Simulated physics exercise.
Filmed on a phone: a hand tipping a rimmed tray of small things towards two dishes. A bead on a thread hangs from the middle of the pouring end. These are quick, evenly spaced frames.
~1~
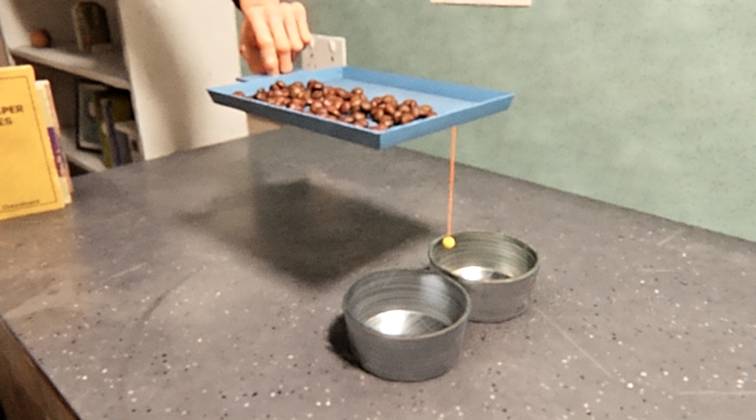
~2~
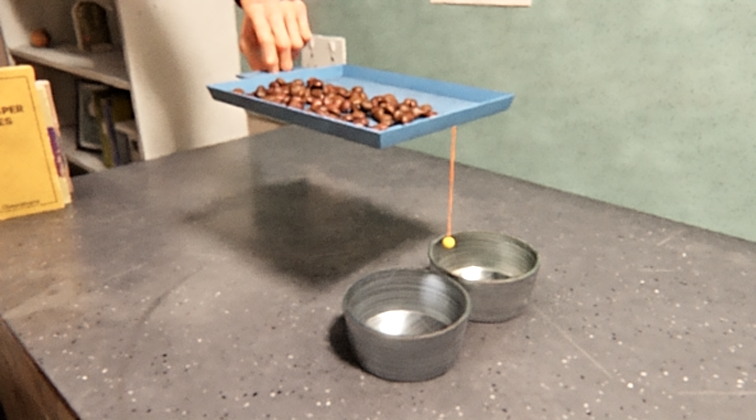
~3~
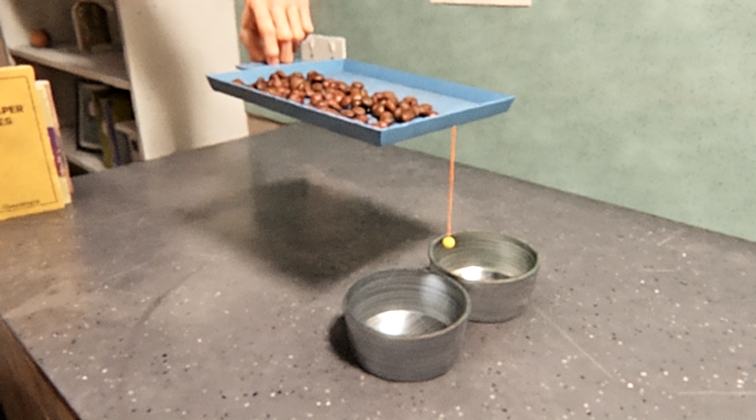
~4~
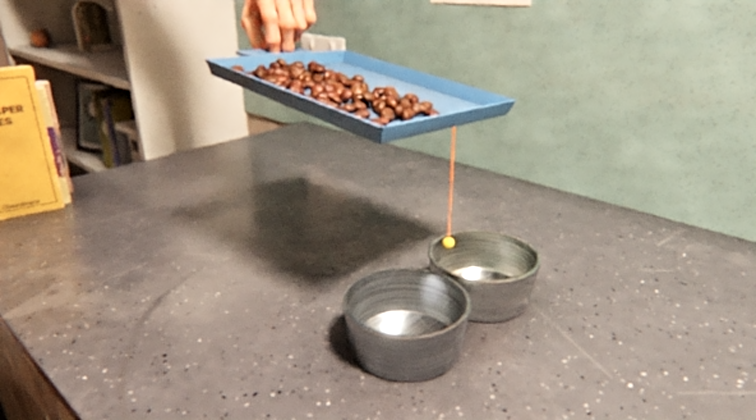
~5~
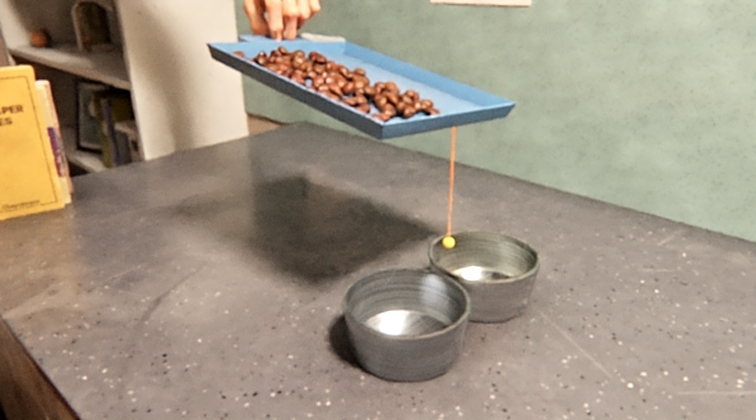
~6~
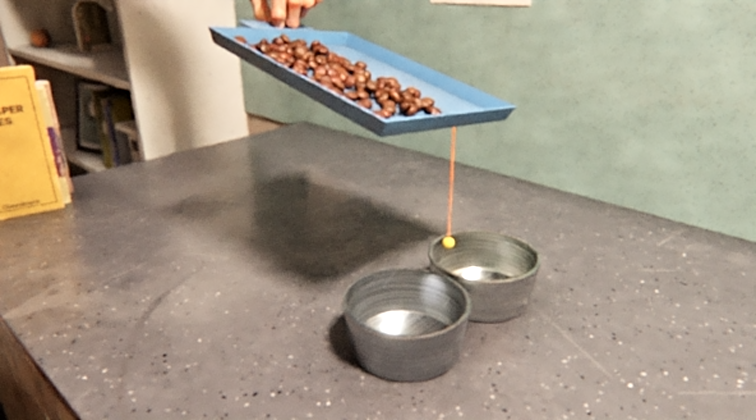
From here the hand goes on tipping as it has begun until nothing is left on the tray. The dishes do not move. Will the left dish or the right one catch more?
More goes to the right-hand dish.
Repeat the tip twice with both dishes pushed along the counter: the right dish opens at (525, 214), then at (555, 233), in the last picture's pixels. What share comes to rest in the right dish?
The first gives 30 %, the second 40 %.
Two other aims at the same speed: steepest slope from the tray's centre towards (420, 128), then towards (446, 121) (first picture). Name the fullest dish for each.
The first try: The left dish. The second: The right one.
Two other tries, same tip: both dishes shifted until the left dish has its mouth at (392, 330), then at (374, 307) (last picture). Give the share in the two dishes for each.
Roughly 10 per cent, and 20 per cent.
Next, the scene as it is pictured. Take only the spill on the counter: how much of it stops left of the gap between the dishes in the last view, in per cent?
Roughly 0 in a hundred.
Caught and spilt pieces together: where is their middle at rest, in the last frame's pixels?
Near (501, 274).
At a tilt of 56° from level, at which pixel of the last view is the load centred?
Close to (475, 102).
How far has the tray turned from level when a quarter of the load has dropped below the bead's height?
Around 65° of tilt.
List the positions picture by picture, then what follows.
Corners of the pouring end at (379, 131) and (508, 94), level; middle of the load at (329, 103), flat chocolate drops; left dish at (455, 344); right dish at (529, 290); bead on its thread at (448, 243), in the first picture.
Corners of the pouring end at (380, 130) and (509, 95), level; middle of the load at (329, 102), in the second picture.
Corners of the pouring end at (380, 128) and (509, 96), tipped barely, lowest at the right corner; middle of the load at (329, 96), in the third picture.
Corners of the pouring end at (382, 125) and (510, 99), tipped a little, lowest at the right corner; middle of the load at (329, 88), in the fourth picture.
Corners of the pouring end at (384, 121) and (510, 102), tipped a little, lowest at the right corner; middle of the load at (330, 80), in the fifth picture.
Corners of the pouring end at (385, 118) and (510, 105), tipped a little, lowest at the right corner; middle of the load at (332, 72); left dish at (455, 344); right dish at (529, 290), in the sixth picture.
Soon after the last picture, tray tipped steeply; nearly all on the tray; a small part in the air.
A little later, tray tipped right over; about a third on the tray; about a quarter in the right dish; about a third outside both; a small part in the air.
Later still, tray tipped past a quarter turn; about half in the right dish; about half outside both.
At rest, tray tipped past a quarter turn; none in the left dish; about half in the right dish; about half outside both.
